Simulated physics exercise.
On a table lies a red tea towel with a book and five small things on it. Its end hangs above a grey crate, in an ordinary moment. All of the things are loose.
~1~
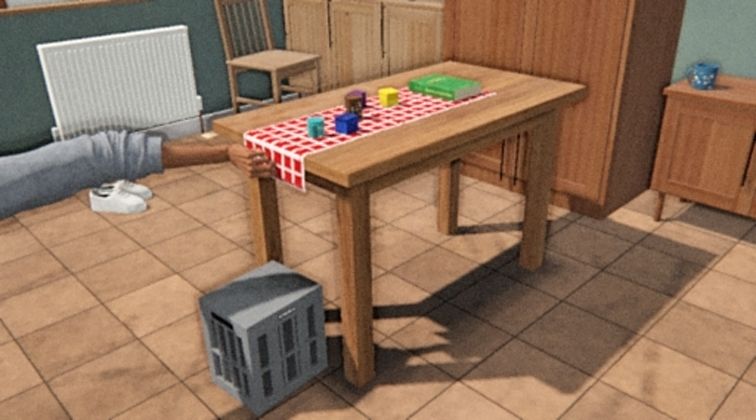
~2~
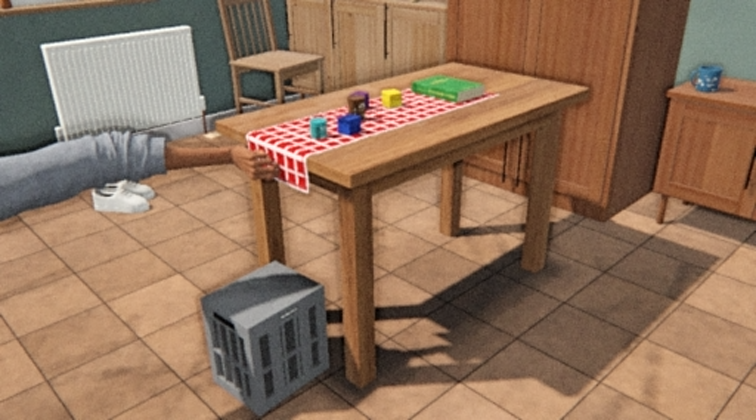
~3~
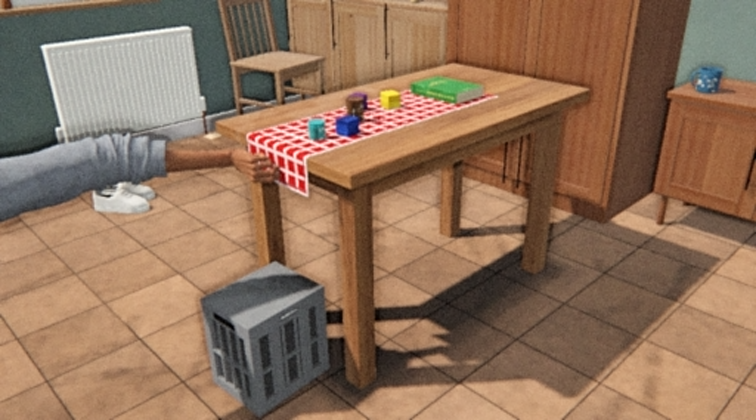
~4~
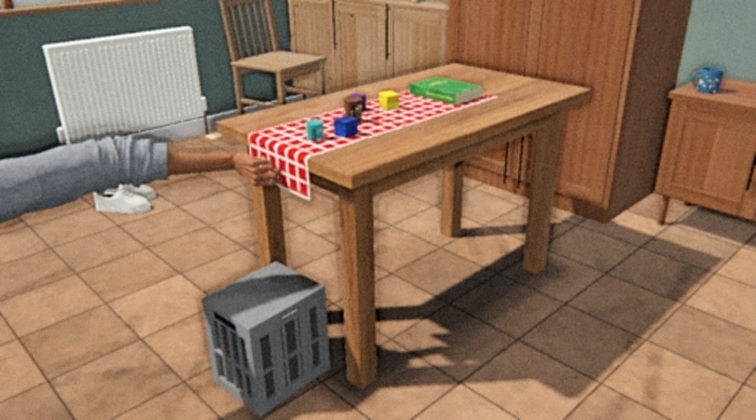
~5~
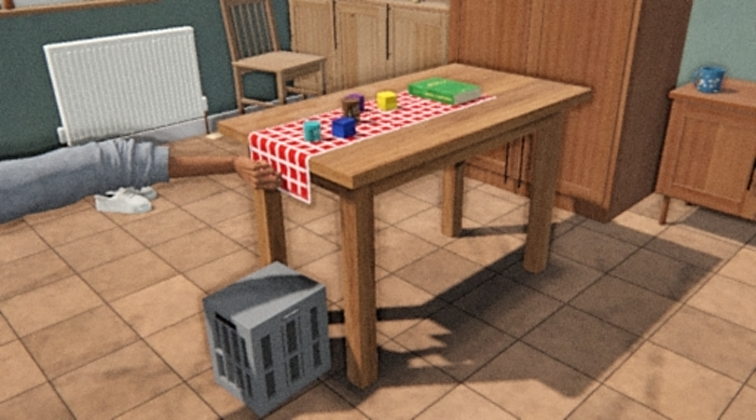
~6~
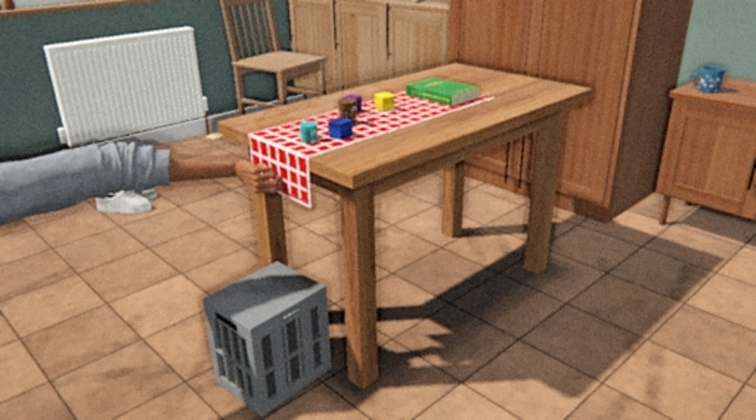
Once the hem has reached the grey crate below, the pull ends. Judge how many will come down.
My judgement: Three.
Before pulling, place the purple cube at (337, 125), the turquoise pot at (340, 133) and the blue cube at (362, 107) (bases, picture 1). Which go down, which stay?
So, the purple cube ends up down, the turquoise pot ends up down, the blue cube makes it through.
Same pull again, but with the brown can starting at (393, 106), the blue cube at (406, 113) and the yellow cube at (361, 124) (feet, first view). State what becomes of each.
In the end the brown can is still on top, the blue cube is still on top, and the yellow cube is no longer on top.
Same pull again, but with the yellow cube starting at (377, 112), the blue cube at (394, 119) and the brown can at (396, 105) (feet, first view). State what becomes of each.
The yellow cube stays put, the blue cube stays put, the brown can stays put.
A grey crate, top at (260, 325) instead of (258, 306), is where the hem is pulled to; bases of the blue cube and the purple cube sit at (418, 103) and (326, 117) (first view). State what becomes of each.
The blue cube stays put, the purple cube is lost.
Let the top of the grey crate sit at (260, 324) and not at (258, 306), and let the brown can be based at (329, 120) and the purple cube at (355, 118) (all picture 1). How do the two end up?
Here's what happens: The brown can leaves its perch, the purple cube leaves its perch.
Early on, hem near (282, 215); all still up.
Midway, hem near (284, 247); turquoise pot and blue cube gone.
Near the end, hem on the crate; turquoise pot, blue cube and brown can gone.
Finally, hem on the crate; turquoise pot, blue cube and brown can gone. Over the edge go three.
